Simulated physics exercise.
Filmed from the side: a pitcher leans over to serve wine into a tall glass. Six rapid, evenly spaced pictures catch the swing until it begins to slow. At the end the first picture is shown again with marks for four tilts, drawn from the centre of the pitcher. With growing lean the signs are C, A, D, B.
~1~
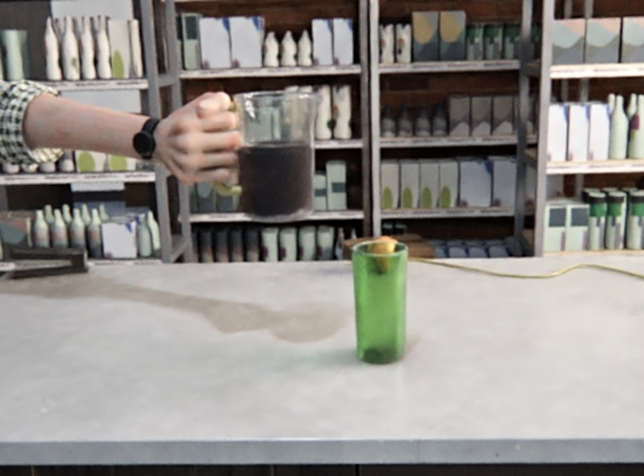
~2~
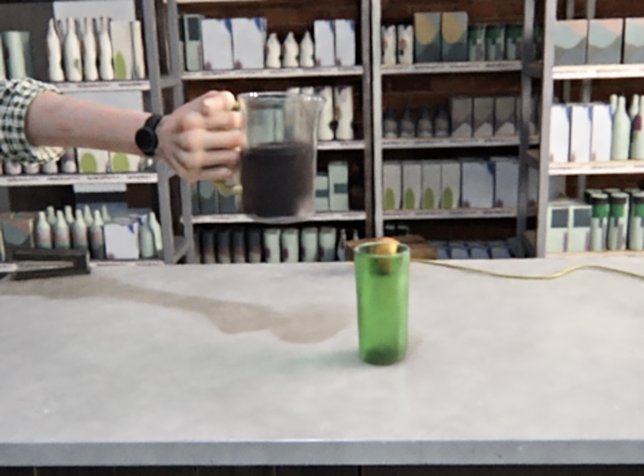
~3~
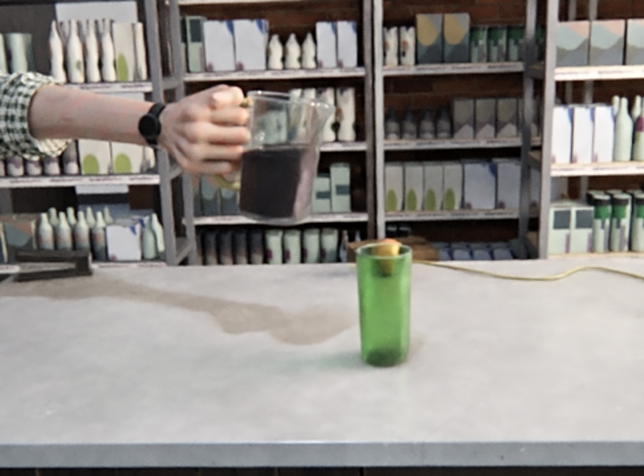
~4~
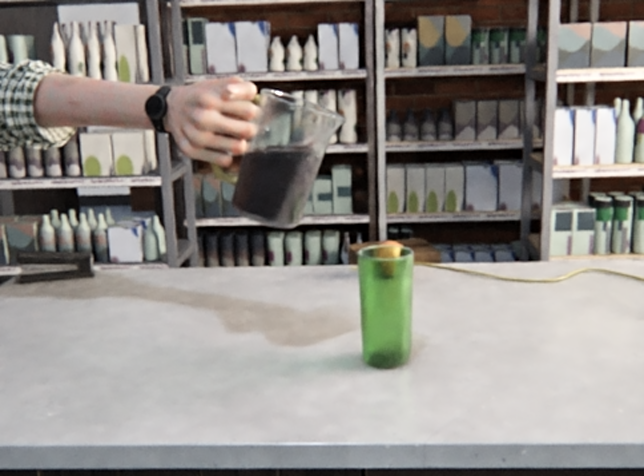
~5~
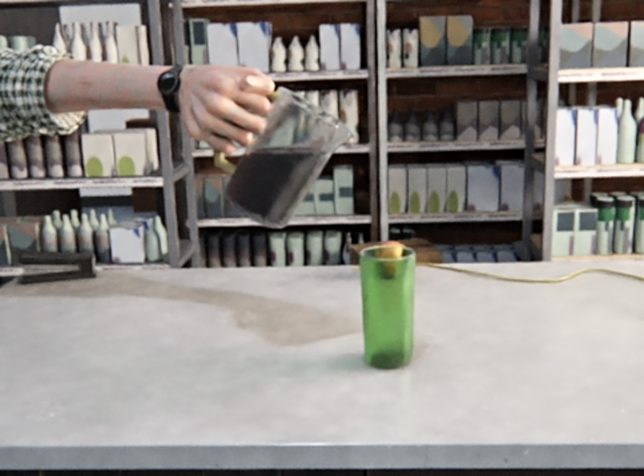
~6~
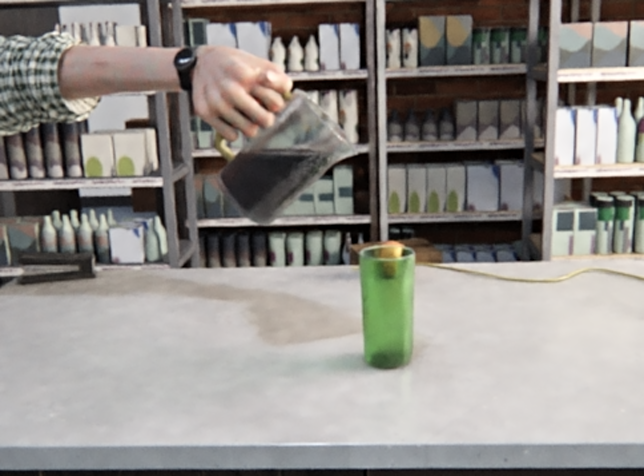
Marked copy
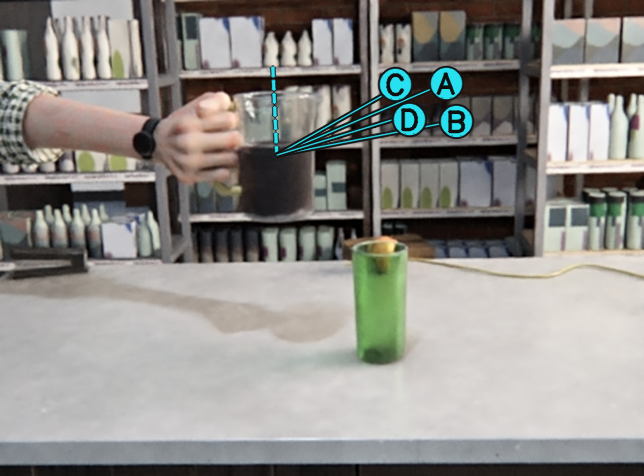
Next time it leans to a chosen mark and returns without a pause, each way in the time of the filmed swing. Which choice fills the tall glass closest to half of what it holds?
Choose D.
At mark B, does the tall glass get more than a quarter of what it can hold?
Yes.
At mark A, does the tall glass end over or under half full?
Under half.
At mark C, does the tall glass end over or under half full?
Under half.
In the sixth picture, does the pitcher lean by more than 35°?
Yes.
On the marked copy, A at (430, 89); B at (439, 124); C at (381, 96); D at (391, 120).
If A is chosen, the tall glass ends with about 31 % of what it can hold.
If B is chosen, the tall glass ends with about 67 % of what it can hold.
If C is chosen, the tall glass ends with about 16 % of what it can hold.
If D is chosen, the tall glass ends with about 49 % of what it can hold.
